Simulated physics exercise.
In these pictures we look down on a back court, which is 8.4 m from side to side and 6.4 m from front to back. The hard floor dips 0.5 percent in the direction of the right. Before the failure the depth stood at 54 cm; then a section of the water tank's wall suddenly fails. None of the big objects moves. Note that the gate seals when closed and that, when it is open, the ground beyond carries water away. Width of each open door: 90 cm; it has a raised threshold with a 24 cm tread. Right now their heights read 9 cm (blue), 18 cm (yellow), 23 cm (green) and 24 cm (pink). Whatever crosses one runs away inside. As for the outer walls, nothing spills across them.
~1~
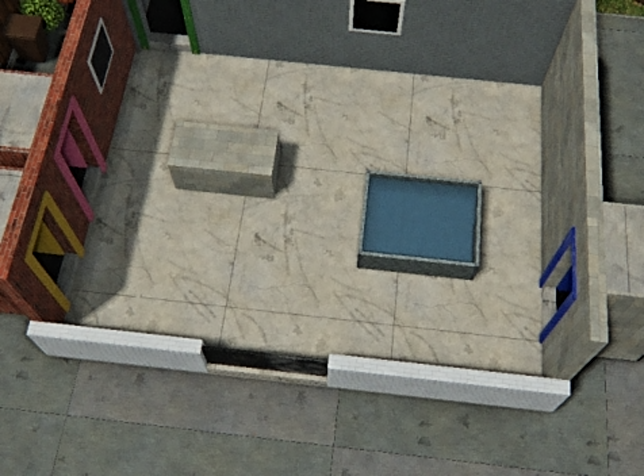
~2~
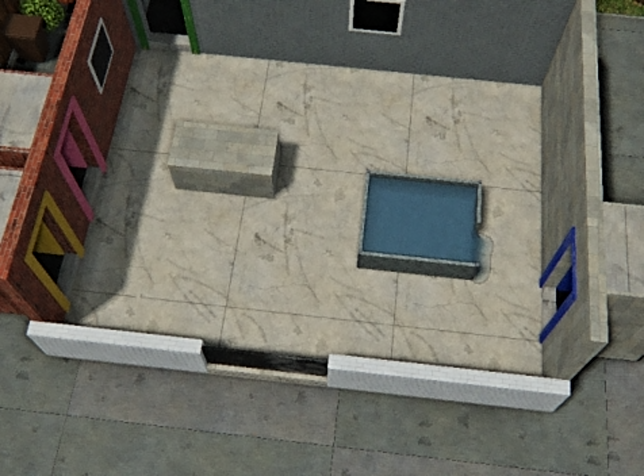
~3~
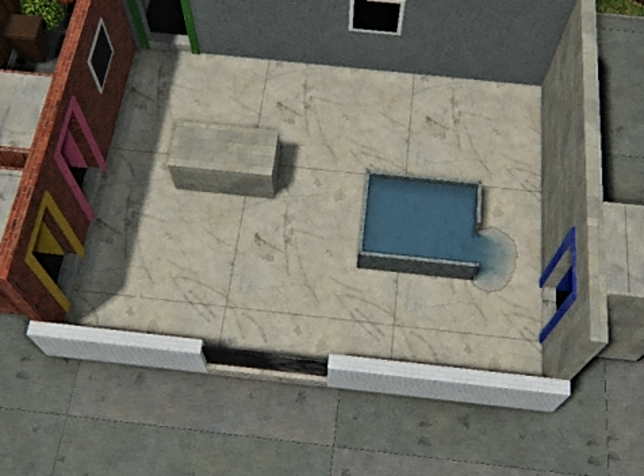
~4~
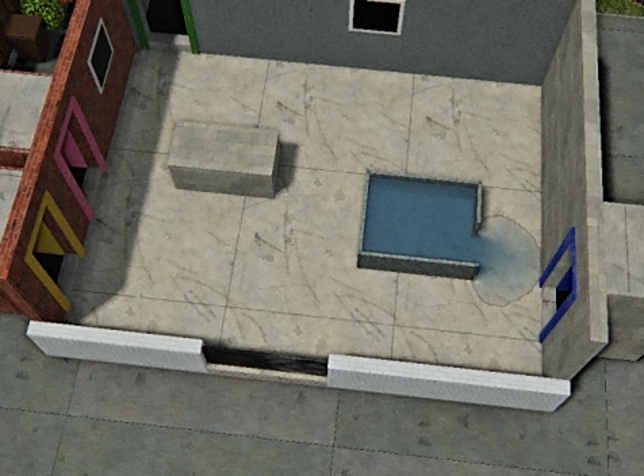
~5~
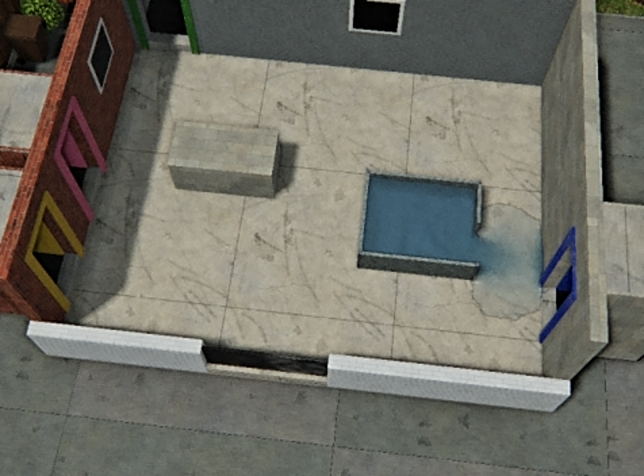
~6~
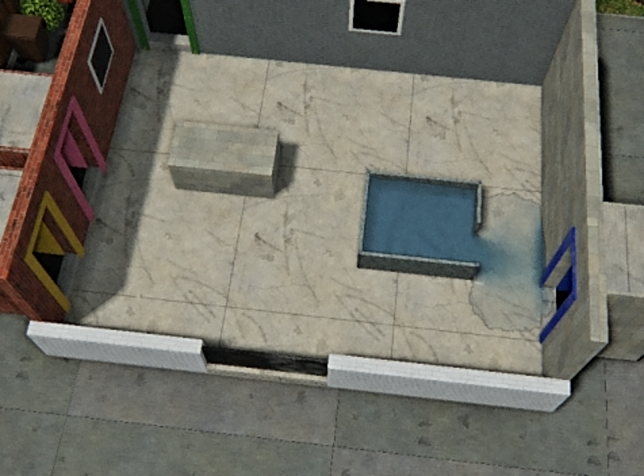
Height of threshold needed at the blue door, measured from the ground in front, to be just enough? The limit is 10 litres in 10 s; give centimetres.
Approximately 24 cm.
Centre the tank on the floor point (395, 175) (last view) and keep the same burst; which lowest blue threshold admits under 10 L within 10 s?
About 8.0 centimetres.
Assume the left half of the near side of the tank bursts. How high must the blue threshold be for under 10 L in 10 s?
Estimate: Near 7.5 cm.
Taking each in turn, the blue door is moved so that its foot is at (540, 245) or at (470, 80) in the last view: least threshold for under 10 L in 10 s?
About 30 cm, then about 8.0 cm.
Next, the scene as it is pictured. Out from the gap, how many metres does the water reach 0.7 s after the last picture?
Distance from gap: Approx. 2.8 m.
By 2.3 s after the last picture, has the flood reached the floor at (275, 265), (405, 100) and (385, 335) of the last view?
In order: Untouched, untouched, soaked.
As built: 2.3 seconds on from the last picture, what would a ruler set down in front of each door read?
Centimetres: Blue = 17, yellow = 0, green = 0, pink = 0.
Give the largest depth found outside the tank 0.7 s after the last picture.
About 36 cm at most.
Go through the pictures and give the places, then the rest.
Still water, 54 cm deep, in the water tank at (421, 219); the blue door at (556, 290) is dry, in the first frame.
The front is at (487, 255), 0.3 m from the gap at (472, 252); 0.2 m2 of floor is wet, 54 cm left at the back, in the second frame.
The front is at (510, 266), 0.7 m from the gap at (472, 253); 0.6 m2 of floor is wet, 54 cm left at the back, in the third frame.
The gap is at (472, 254), the front 1.3 m out at (539, 264); the back of the water tank holds 54 cm, in the fourth frame.
The front is at (539, 226), 1.3 m from the gap at (472, 253); 1.9 m2 of floor is wet, 54 cm left at the back, in the fifth frame.
Water pours out at (472, 253) and has run 1.5 m, to (539, 209); about 6 cm deep outside, 49 cm at the back; water is at the blue door at (556, 290), in the sixth frame.
Then, 0.7 s after the last picture water covers 10 % of the floor, deepest (36 cm) near (536, 266); 23 cm at the blue door, 24 litres in over its 9 cm threshold.
Then, 2.3 s after the last picture water covers 25 % of the floor, deepest (25 cm) near (536, 391); 17 cm at the blue door, 117 litres in over its 9 cm threshold.
Then, 9.3 s after the last picture water covers 90 % of the floor, deepest (9 cm) near (536, 381); 6 cm at the blue door, 171 litres in over its 9 cm threshold.
At the blue door as built, the water peaked near 23 cm, 0.7 s after the last picture.
With a threshold of 21 cm, 21 litres would have come in within the 10 s; with 28 cm, 2 litres. So under 10 litres takes about 24 cm.
